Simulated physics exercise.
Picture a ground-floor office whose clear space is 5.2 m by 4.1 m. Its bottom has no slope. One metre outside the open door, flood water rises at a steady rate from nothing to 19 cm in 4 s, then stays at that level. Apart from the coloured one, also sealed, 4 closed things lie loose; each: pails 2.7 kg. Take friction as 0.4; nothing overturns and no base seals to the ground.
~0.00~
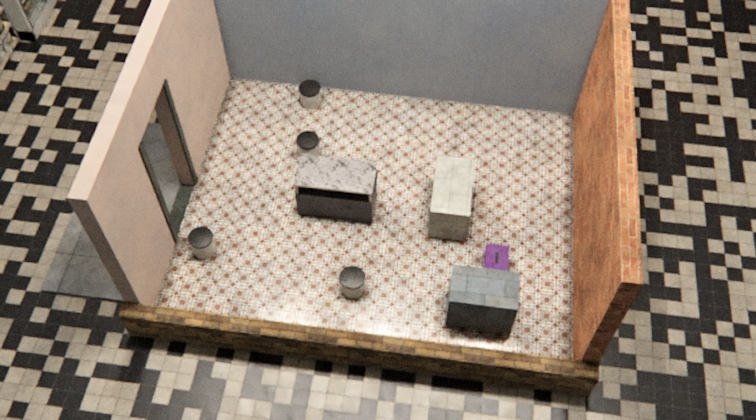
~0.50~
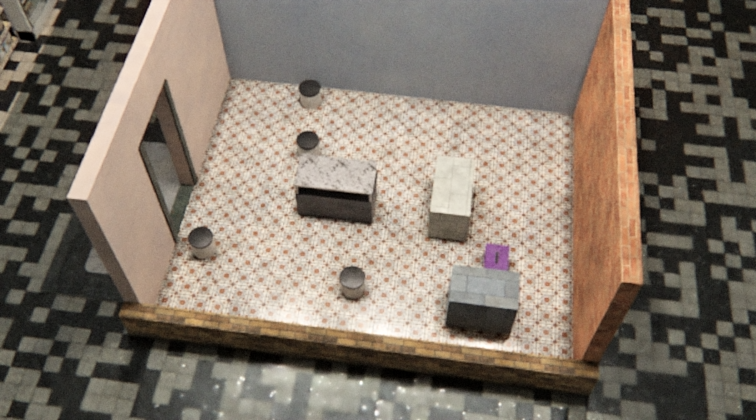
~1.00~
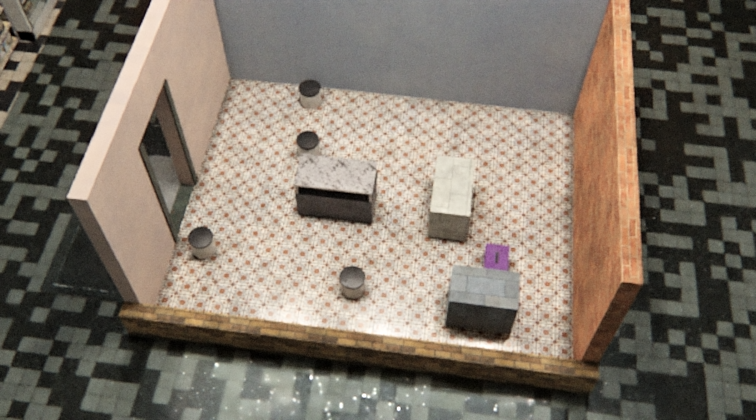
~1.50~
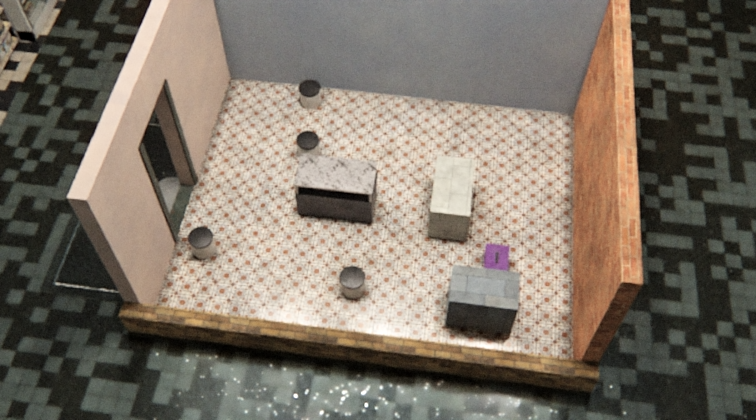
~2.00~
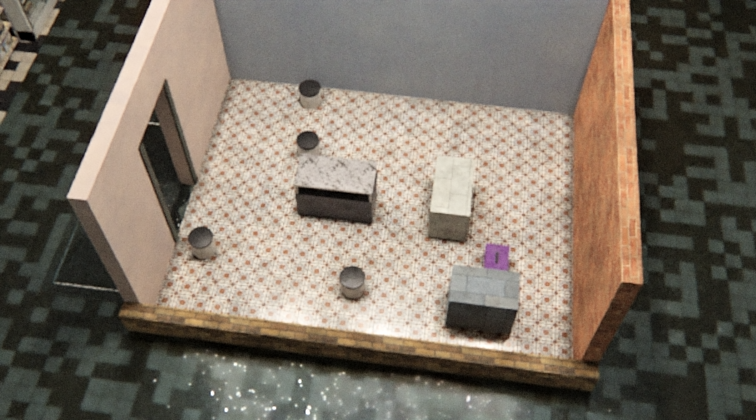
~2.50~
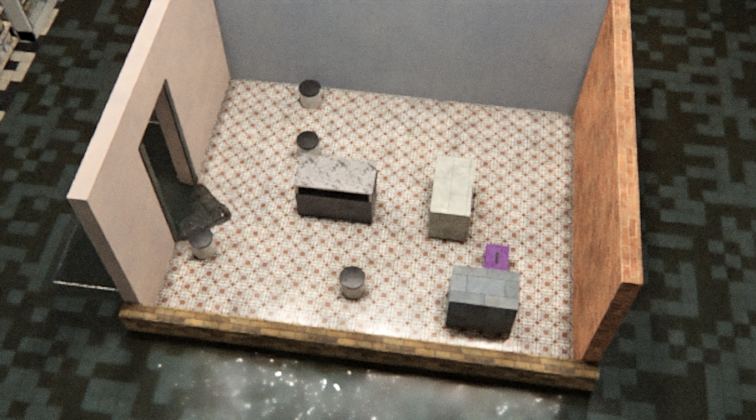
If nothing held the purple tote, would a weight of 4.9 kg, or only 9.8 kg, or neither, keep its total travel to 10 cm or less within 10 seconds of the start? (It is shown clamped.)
Larger mass.
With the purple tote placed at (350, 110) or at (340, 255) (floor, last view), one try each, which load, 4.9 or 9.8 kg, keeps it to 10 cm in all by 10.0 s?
Log: Try 1 the heavier pick is required; try 2 neither pick works.
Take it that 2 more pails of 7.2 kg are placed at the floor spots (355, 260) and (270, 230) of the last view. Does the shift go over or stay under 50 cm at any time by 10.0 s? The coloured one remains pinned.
In order: Within the mark, above the mark.
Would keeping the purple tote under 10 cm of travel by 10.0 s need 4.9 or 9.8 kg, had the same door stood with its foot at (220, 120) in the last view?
Under that setup, the light option succeeds.
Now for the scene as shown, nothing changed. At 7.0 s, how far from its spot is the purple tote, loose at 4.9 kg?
Shift: About 20 cm.
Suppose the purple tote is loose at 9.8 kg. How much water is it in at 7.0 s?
3 cm, roughly.
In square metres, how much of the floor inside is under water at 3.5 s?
Roughly 2.5 m2.
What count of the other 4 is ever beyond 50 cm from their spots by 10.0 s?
I count 3 of them.
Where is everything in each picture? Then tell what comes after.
In the first frame, the purple tote at (497, 258) rests on the ground; 0.0 m2 under water; 0 of 5 have shifted.
In the second frame, the purple tote at (497, 258) rests on the ground; water covers 0.0 m2; 0 of 5 have shifted.
In the third frame, the purple tote at (497, 258), on the bottom; 0.0 m2 under water; 0 of 5 have shifted.
In the fourth frame, the purple tote at (497, 258), on the bottom; water covers 0.0 m2; 0 of 5 have shifted.
In the fifth frame, the purple tote at (497, 258), on the bottom; 0.0 m2 under water; 0 of 5 have shifted.
In the sixth frame, the purple tote at (497, 258), on the bottom; water covers 0.3 m2; 0 of 5 have shifted.
After 3.5 s the purple tote would be 0 cm from its start with 4.9 kg and 0 cm from its start with 9.8 kg; 0 cm of water round it then.
After 4.5 s the purple tote would be 0 cm from its start with 4.9 kg and 0 cm from its start with 9.8 kg; 0 cm of water round it then.
After 7.0 s the purple tote would be 23 cm from its start with 4.9 kg and 0 cm from its start with 9.8 kg; 3 cm of water round it then.
After 10.0 s the purple tote would be 68 cm from its start with 4.9 kg and 0 cm from its start with 9.8 kg; 4 cm of water round it then.
